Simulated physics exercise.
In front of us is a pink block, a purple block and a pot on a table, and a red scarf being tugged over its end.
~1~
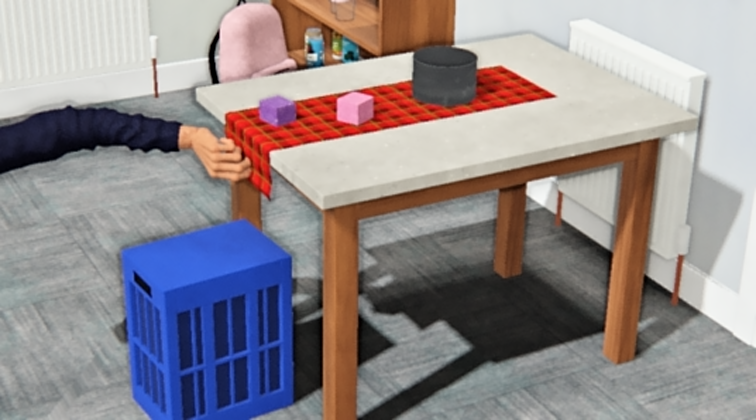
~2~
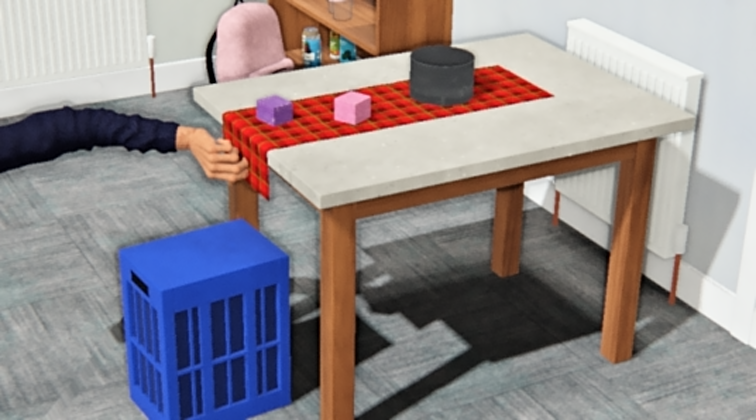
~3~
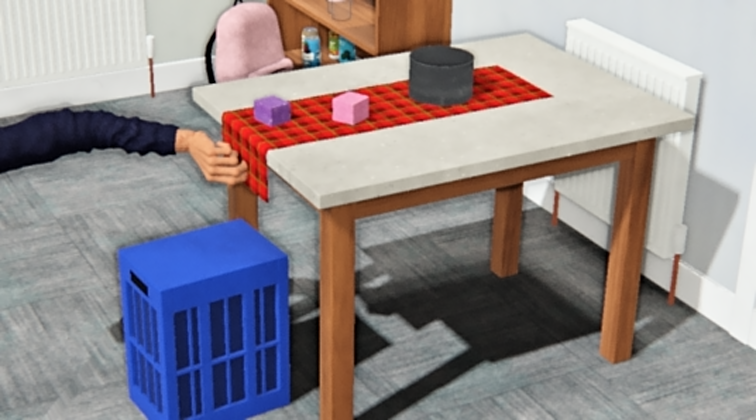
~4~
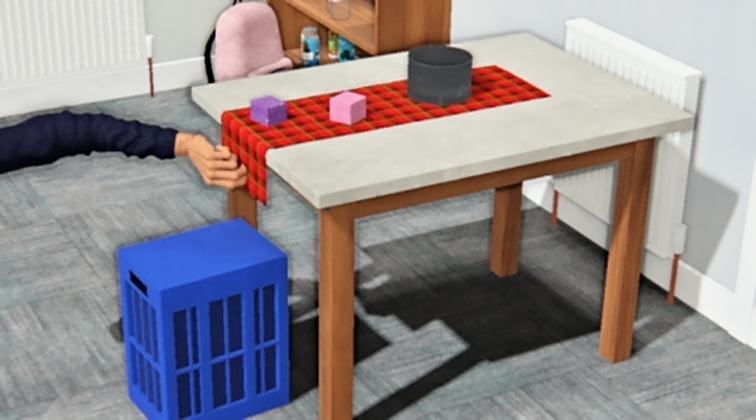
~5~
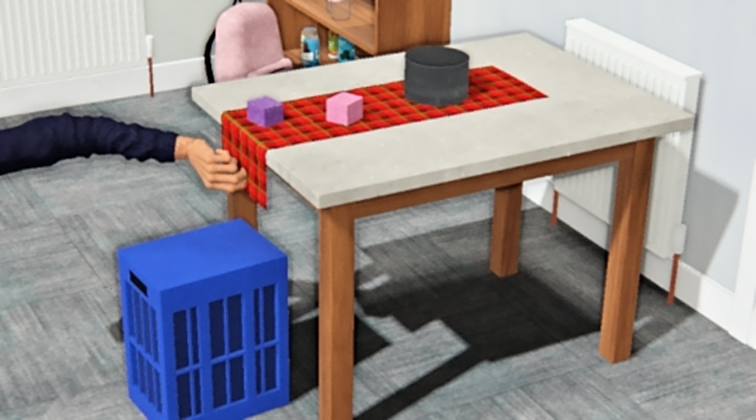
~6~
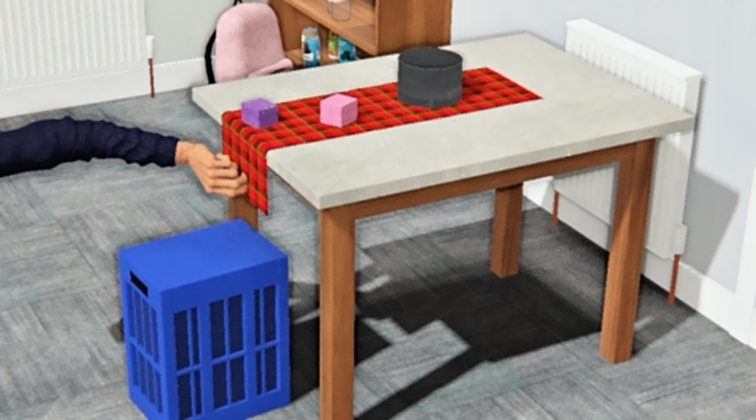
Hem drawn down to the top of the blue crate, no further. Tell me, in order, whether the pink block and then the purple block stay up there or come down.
First to last, the pink block stays up there, the purple block comes down.
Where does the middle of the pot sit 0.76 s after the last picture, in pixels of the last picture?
Centre approx. (392, 84).
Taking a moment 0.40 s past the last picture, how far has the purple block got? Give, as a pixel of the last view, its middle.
Position at that moment: Near (235, 116).
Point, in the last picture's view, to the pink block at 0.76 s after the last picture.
At that moment it is at (298, 118).
Then, 0.40 s later than the last view, hem going down; pink block carried along near (317, 115); purple block tipping at the edge near (234, 115).
Then, 0.76 s later than the last view, hem on the crate; pink block carried along near (298, 118); purple block over the edge.
Finally, hem on the crate; pink block carried along near (291, 119); purple block over the edge. The pink block remains up there and the purple block is carried off the end.
